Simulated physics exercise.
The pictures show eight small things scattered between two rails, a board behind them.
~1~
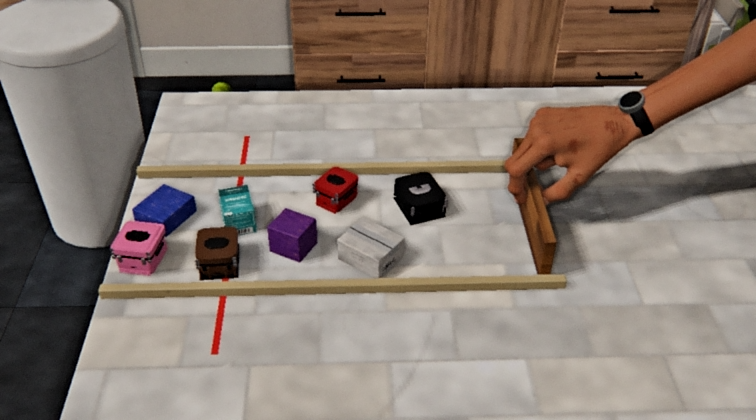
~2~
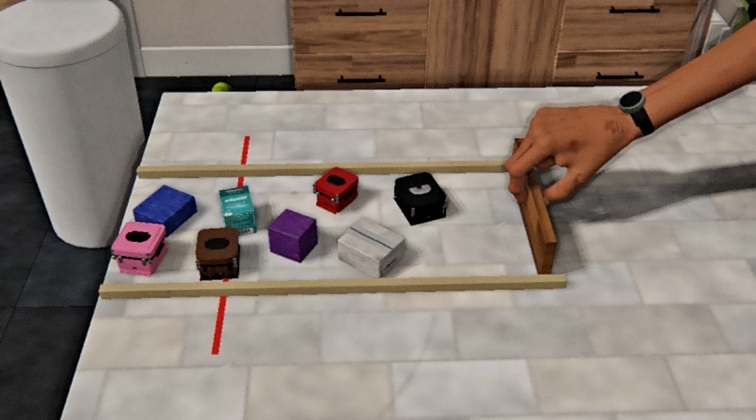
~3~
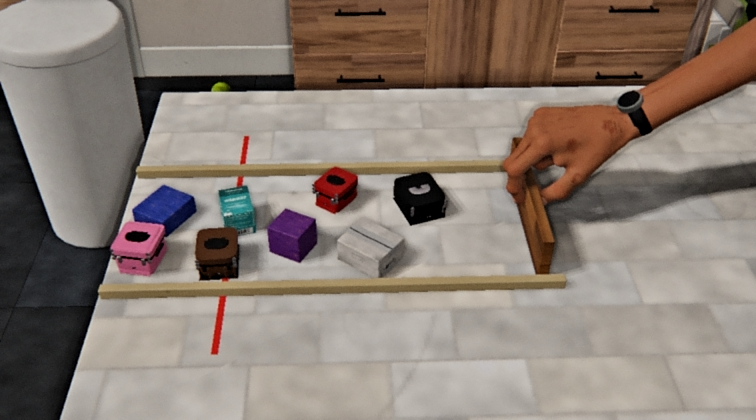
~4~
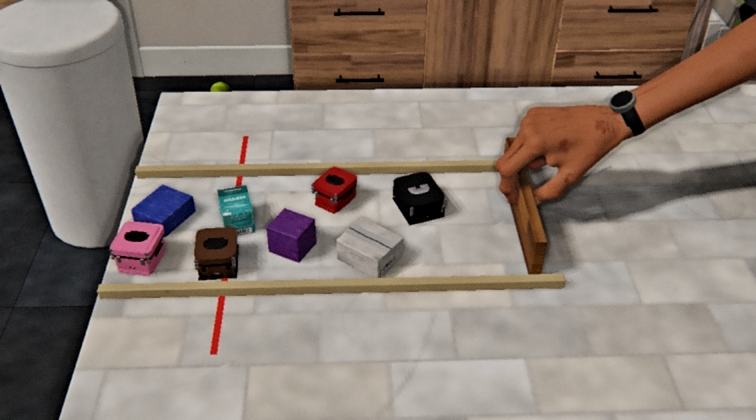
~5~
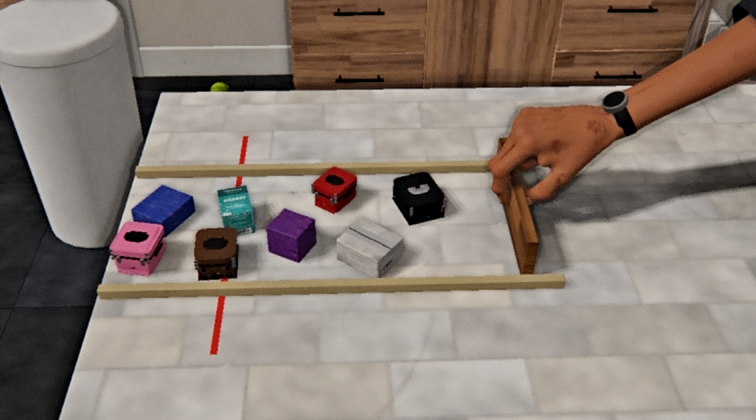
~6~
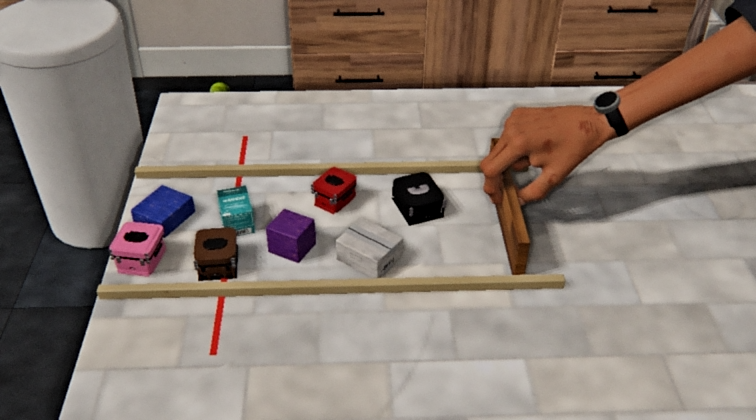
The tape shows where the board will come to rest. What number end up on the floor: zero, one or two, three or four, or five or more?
In the end the number that fall off is one or two.
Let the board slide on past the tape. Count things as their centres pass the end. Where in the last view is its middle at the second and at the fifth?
Near (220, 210) and (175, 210).
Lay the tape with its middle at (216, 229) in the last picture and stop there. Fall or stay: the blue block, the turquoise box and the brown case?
The blue block comes down, the turquoise box does not fall, the brown case survives.
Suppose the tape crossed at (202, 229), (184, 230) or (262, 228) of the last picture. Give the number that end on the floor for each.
Down on the floor: 3, 3 and 0.
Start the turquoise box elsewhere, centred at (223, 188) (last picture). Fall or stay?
Then it does not fall.
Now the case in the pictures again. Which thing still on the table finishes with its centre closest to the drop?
That is the pink case.
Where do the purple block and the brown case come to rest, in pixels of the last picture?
The purple block stops around (204, 226); the brown case around (160, 259).
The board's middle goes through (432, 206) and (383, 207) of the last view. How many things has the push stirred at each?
The counts are 1 and 3.
A little later, none off yet; pink case at rest near (139, 249); blue block at rest near (163, 211); brown case at rest near (217, 254).
Next, none off yet; pink case at rest near (139, 249); blue block shifted a little near (146, 212); brown case shifted about its own width near (188, 255).
When it is over, the number that fall off is one or two; down, blue block.
